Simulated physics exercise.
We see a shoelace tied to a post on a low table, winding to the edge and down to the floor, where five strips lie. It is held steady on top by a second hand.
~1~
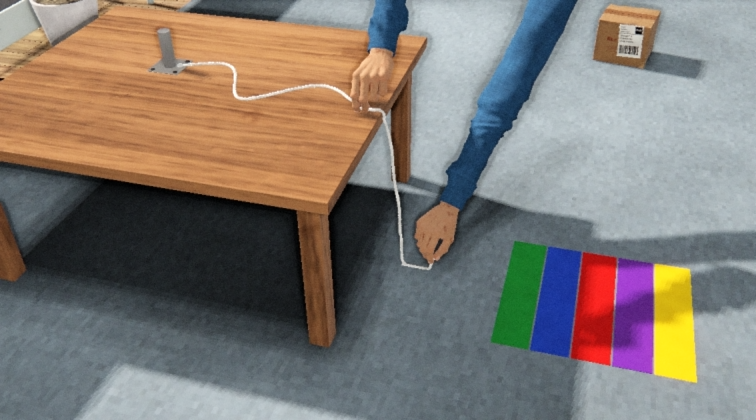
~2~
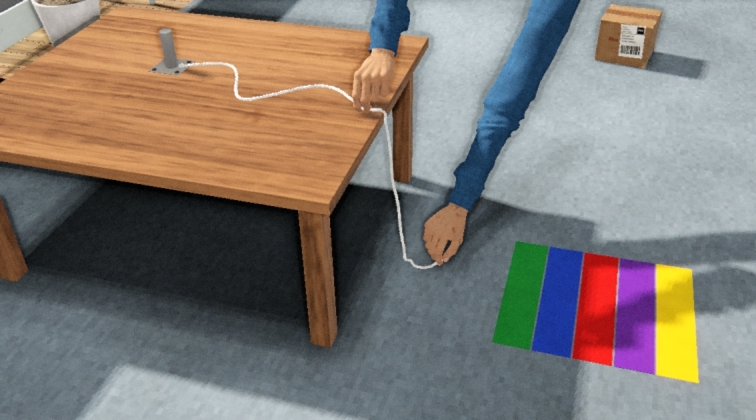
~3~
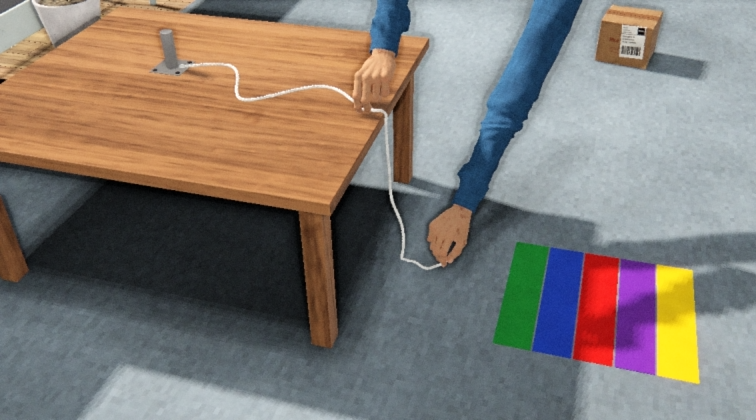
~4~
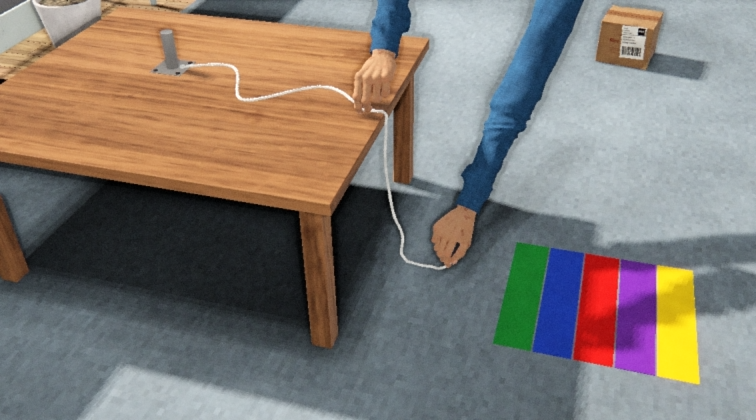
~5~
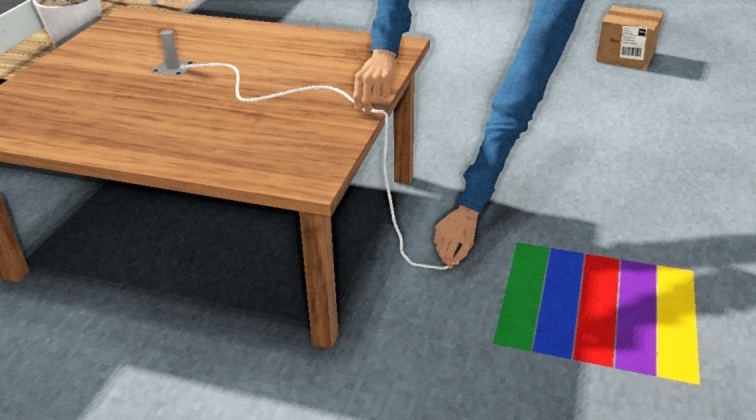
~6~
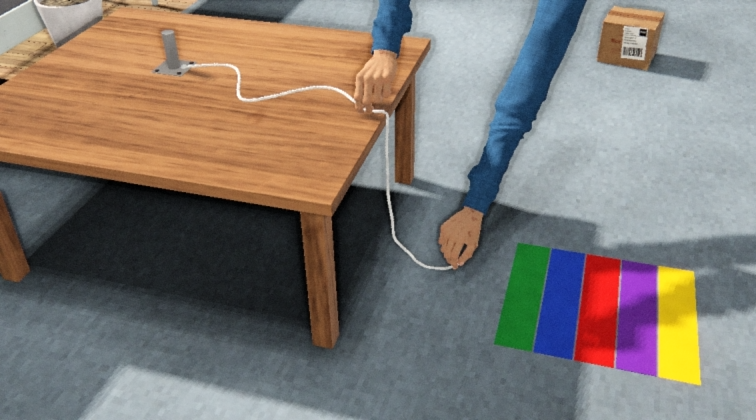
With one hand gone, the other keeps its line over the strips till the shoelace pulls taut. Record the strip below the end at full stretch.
Below the end: Purple.
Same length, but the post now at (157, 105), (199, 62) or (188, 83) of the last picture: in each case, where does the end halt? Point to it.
Around (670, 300), then (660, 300), then (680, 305).
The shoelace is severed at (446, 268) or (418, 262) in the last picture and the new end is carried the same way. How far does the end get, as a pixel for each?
In order, around (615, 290) and (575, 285).
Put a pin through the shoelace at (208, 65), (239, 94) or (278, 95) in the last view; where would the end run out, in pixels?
Per try (px, approx.): (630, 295); (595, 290); (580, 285).
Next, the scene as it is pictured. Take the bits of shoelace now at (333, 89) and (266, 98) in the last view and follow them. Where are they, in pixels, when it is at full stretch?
One ends up around (380, 106), the other around (315, 94).
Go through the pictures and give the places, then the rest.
The first picture shows end (433, 259); green (513, 325); blue (552, 333); red (592, 340); purple (633, 348); yellow (675, 356).
The second picture shows end (442, 260); shoelace through (217, 64) (237, 94) (312, 86) (370, 110) (392, 177) (403, 244).
The third picture shows end (446, 262).
The fourth picture shows end (451, 263); shoelace through (218, 65) (238, 95) (313, 87) (371, 111) (387, 177) (402, 243).
The fifth picture shows end (453, 263).
The sixth picture shows end (457, 264); shoelace through (219, 65) (239, 95) (314, 88) (372, 111) (388, 178) (399, 244).
Soon after, end near (578, 285); over blue.
Then, end near (617, 292); over red.
At full stretch, end near (639, 296); over purple. It halts on the purple strip.
